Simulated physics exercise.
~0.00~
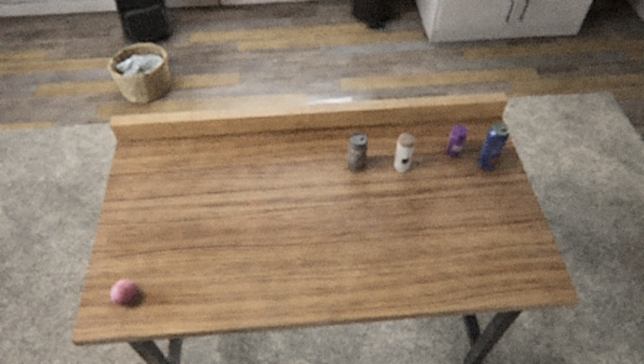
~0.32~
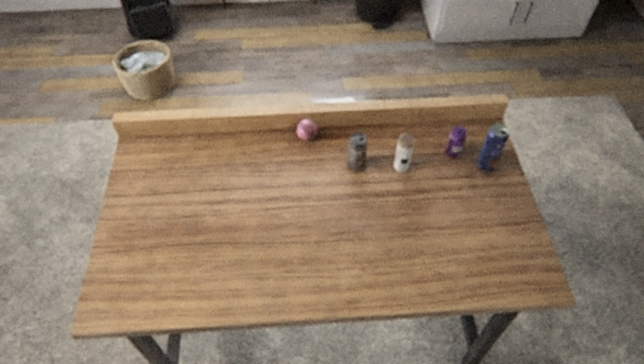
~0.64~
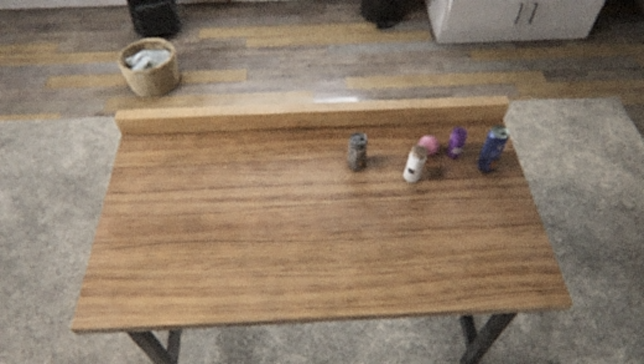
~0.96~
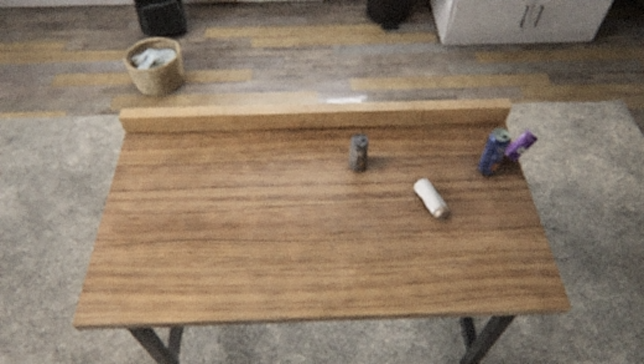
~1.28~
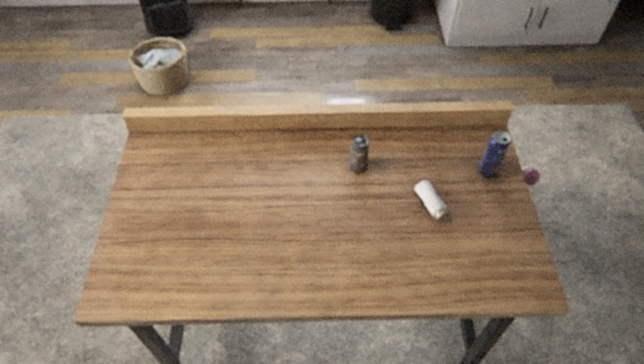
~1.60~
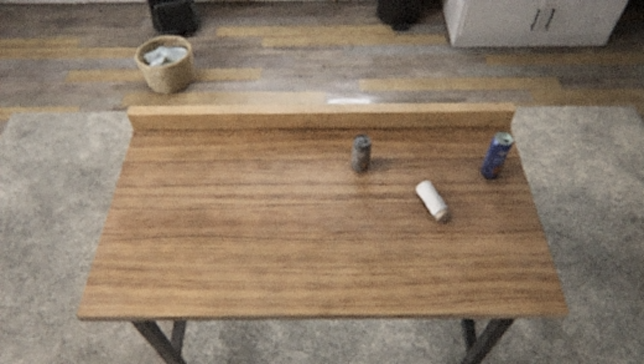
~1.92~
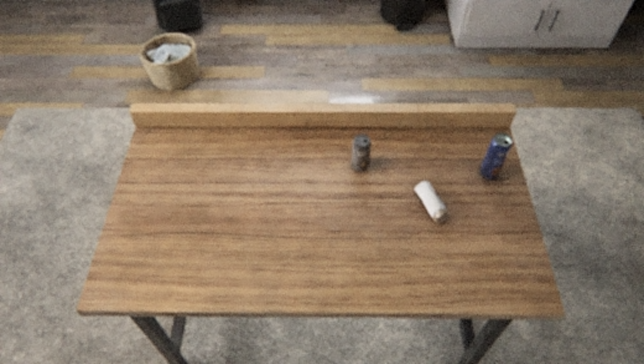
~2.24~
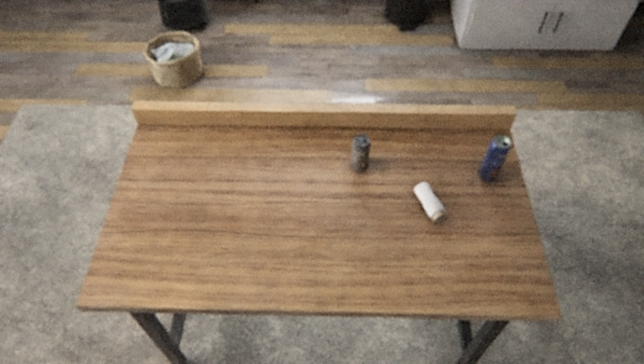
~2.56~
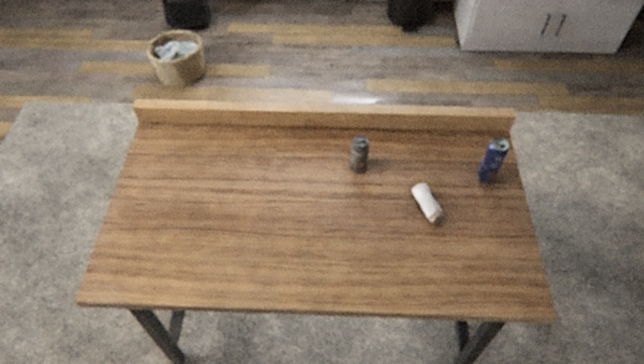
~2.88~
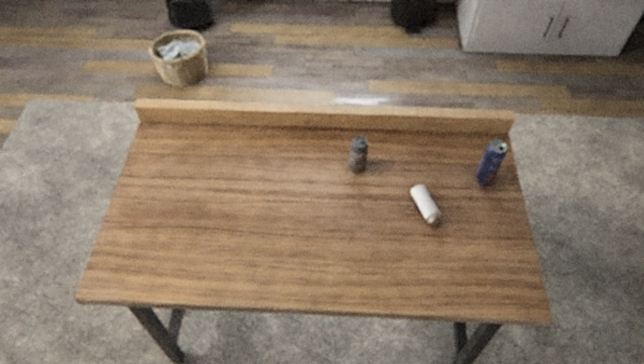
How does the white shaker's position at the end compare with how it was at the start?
At the start the white shaker stands upright near the back rail. By the end it is lying on its side, a little nearer the front of the table.
Wooden table with a pink ball rebounding off the back rail, toppling a white shaker and knocking a purple one off the right side.
